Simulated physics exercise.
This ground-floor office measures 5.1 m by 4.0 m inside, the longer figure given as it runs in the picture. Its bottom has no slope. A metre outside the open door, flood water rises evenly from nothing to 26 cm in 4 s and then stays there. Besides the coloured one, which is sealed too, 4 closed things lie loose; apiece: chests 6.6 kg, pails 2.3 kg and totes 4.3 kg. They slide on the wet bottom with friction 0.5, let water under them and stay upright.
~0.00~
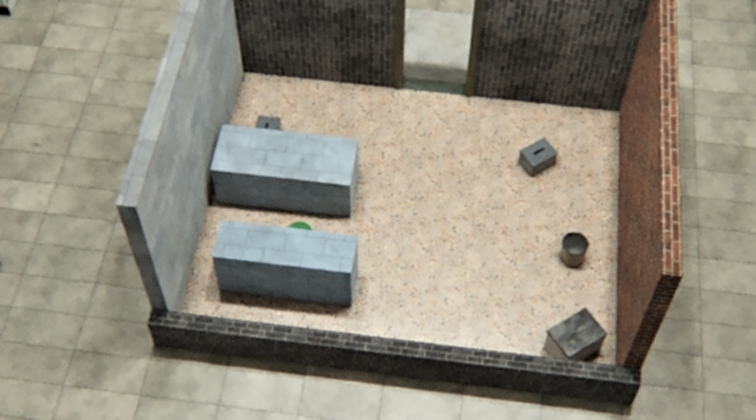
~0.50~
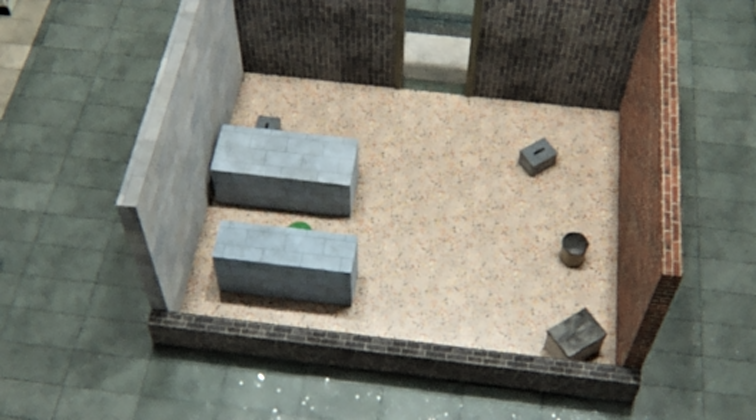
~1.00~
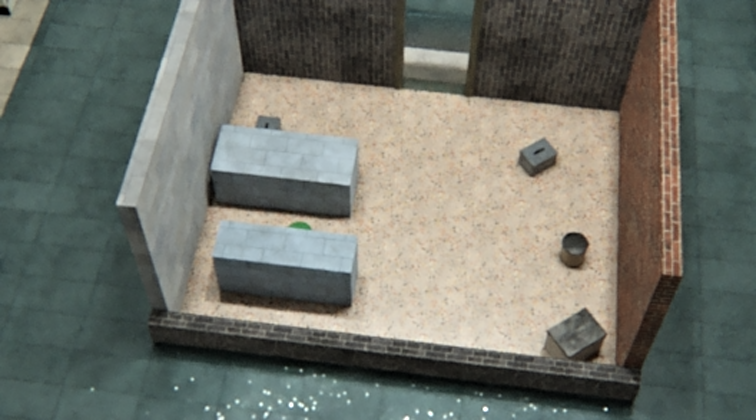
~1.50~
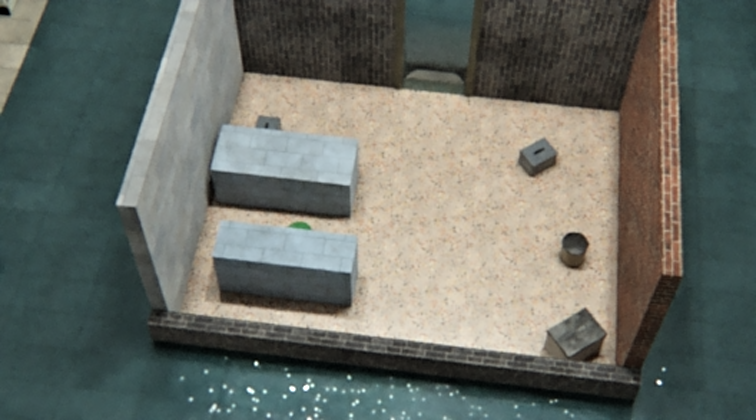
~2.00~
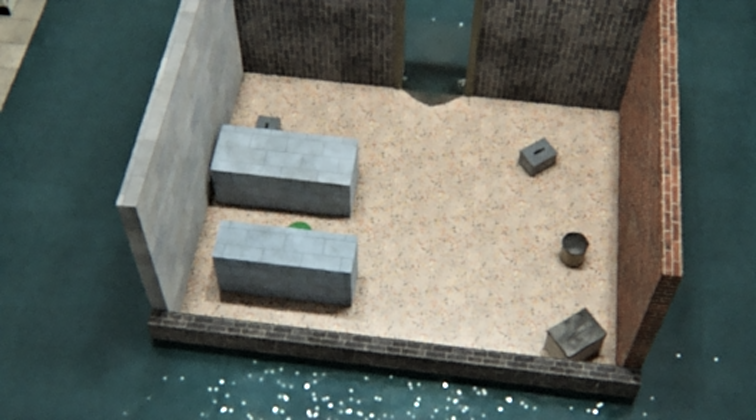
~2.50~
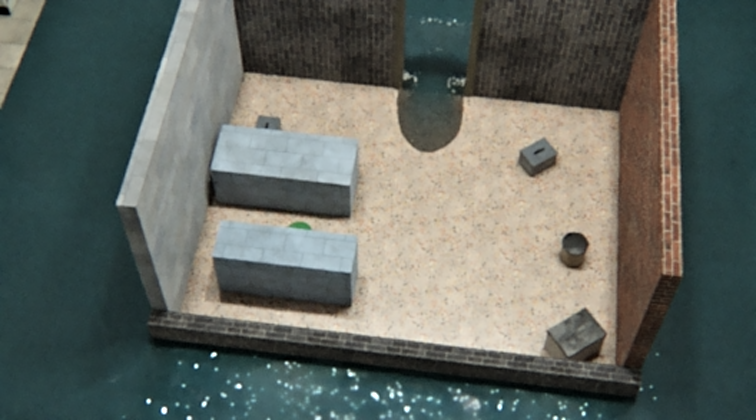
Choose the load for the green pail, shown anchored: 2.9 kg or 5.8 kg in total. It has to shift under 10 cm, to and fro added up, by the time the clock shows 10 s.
For it, only the higher weight holds it.
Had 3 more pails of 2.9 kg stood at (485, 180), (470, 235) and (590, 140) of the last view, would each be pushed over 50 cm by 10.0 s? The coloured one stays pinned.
In that order: Past it, over, less.
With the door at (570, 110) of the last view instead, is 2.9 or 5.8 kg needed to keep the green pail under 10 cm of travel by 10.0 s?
Then only the higher weight holds it.
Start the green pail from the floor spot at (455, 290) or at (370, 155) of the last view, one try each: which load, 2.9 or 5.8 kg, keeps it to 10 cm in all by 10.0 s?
In that order: Neither is enough; neither holds.
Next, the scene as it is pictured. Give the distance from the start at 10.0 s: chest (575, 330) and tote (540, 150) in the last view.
In turn: 50 cm, 5 cm.
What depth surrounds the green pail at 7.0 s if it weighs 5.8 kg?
Roughly 3 cm.
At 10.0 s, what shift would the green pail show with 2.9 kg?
Roughly 20 cm.
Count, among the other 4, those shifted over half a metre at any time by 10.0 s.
That makes 3.
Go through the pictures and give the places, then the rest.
The first picture shows the green pail at (299, 233) rests on the ground; water covers 0.0 m2; 0 of 5 have shifted.
The second picture shows the green pail at (299, 233) rests on the ground; water covers 0.0 m2; 0 of 5 have shifted.
The third picture shows the green pail at (299, 233), on the bottom; 0.0 m2 under water; 0 of 5 have shifted.
The fourth picture shows the green pail at (299, 233), on the bottom; 0.0 m2 under water; 0 of 5 have shifted.
The fifth picture shows the green pail at (299, 233), on the bottom; water covers 0.1 m2; 0 of 5 have shifted.
The sixth picture shows the green pail at (299, 233) rests on the ground; 0.7 m2 under water; 0 of 5 have shifted.
After 3.5 s the green pail would be 0 cm from its start with 2.9 kg and 0 cm from its start with 5.8 kg; 0 cm of water round it then.
After 4.5 s the green pail would be 0 cm from its start with 2.9 kg and 0 cm from its start with 5.8 kg; 0 cm of water round it then.
After 7.0 s the green pail would be 17 cm from its start with 2.9 kg and 0 cm from its start with 5.8 kg; 3 cm of water round it then.
After 10.0 s the green pail would be 23 cm from its start with 2.9 kg and 0 cm from its start with 5.8 kg; 4 cm of water round it then.
